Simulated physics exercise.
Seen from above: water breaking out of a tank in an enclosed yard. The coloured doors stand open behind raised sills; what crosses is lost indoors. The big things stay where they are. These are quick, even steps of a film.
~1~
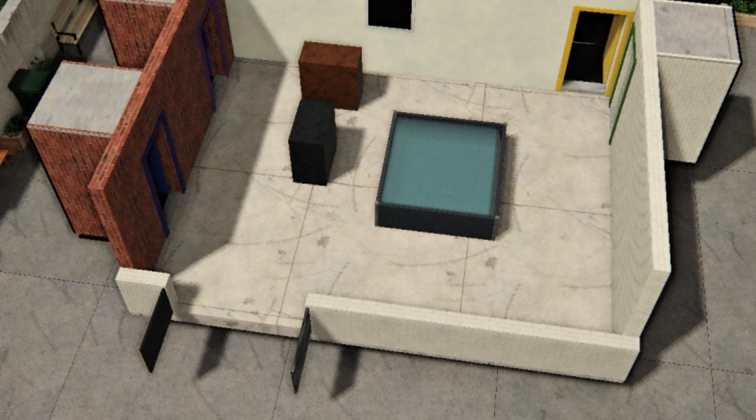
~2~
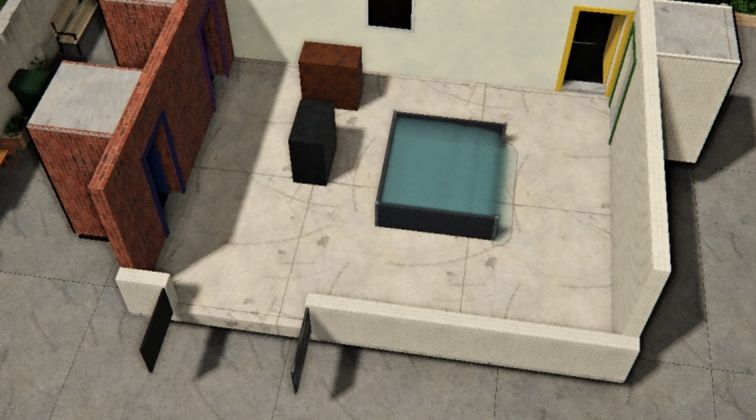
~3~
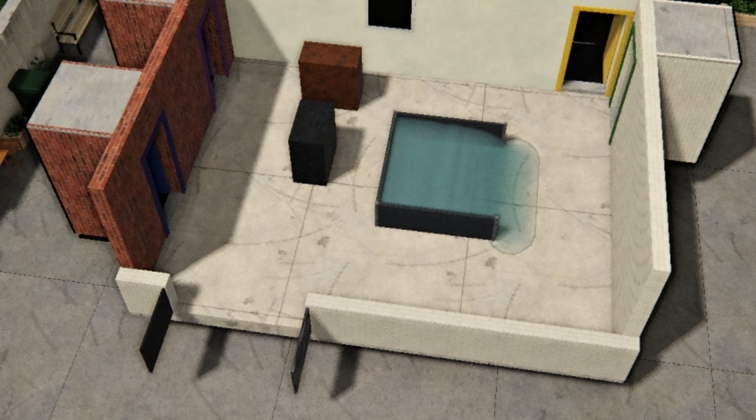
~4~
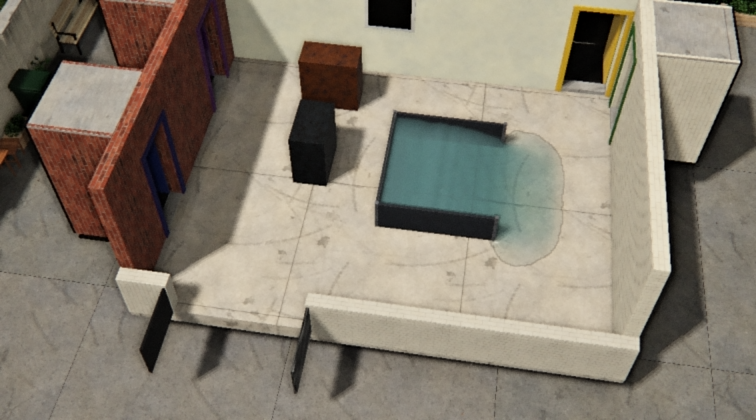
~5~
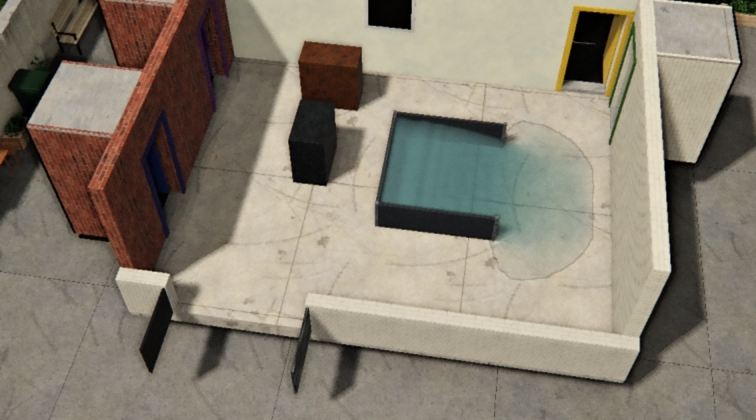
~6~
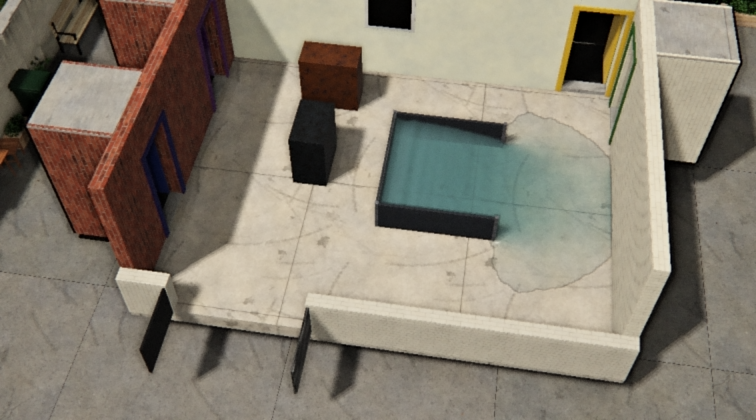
To begin with, a square, dark-walled tank of still, blue-green water stands in an enclosed yard, near two blocks. Its right side opens and water pours out onto the pale floor, spreading rightward in a widening, rounded sheet that reaches the foot of the right wall.
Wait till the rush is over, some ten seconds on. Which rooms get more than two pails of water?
One by one: The blue door takes more than that; the purple door stays under that; the yellow door takes more than that; the green door takes more than that.
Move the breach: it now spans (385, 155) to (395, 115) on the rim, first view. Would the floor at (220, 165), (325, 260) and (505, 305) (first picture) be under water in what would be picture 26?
In that order: Covered, wet, clear.
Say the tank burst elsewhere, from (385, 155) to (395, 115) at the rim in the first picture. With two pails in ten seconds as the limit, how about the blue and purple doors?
My reading: Blue door takes less, purple door goes over.
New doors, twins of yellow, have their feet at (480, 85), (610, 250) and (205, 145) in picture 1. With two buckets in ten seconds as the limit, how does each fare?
One after the other: Is under, lets more in, is under.
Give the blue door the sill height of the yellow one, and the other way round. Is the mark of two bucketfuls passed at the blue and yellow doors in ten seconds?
Then: The blue door is under; the yellow door is over.
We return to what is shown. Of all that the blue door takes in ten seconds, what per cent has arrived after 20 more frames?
I make it 0 per cent.
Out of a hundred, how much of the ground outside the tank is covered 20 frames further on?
Roughly 35 per cent.
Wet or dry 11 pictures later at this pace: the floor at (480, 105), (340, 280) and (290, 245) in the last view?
One after the other: No water, clear, clear.
A moment on, water covers 20 % of the floor; the blue door not reached, the purple door not reached, the yellow door not reached, the green door under two buckets in.
Next, water covers 25 % of the floor; the blue door not reached, the purple door not reached, the yellow door under two buckets in, the green door over two buckets in.
Then, water covers 35 % of the floor; the blue door not reached, the purple door not reached, the yellow door far over two buckets in, the green door over two buckets in.
Later, water covers 80 % of the floor; the blue door not reached, the purple door not reached, the yellow door far over two buckets in, the green door far over two buckets in.
In the end, water covers 95 % of the floor; the blue door over two buckets in, the purple door under two buckets in, the yellow door far over two buckets in, the green door far over two buckets in.
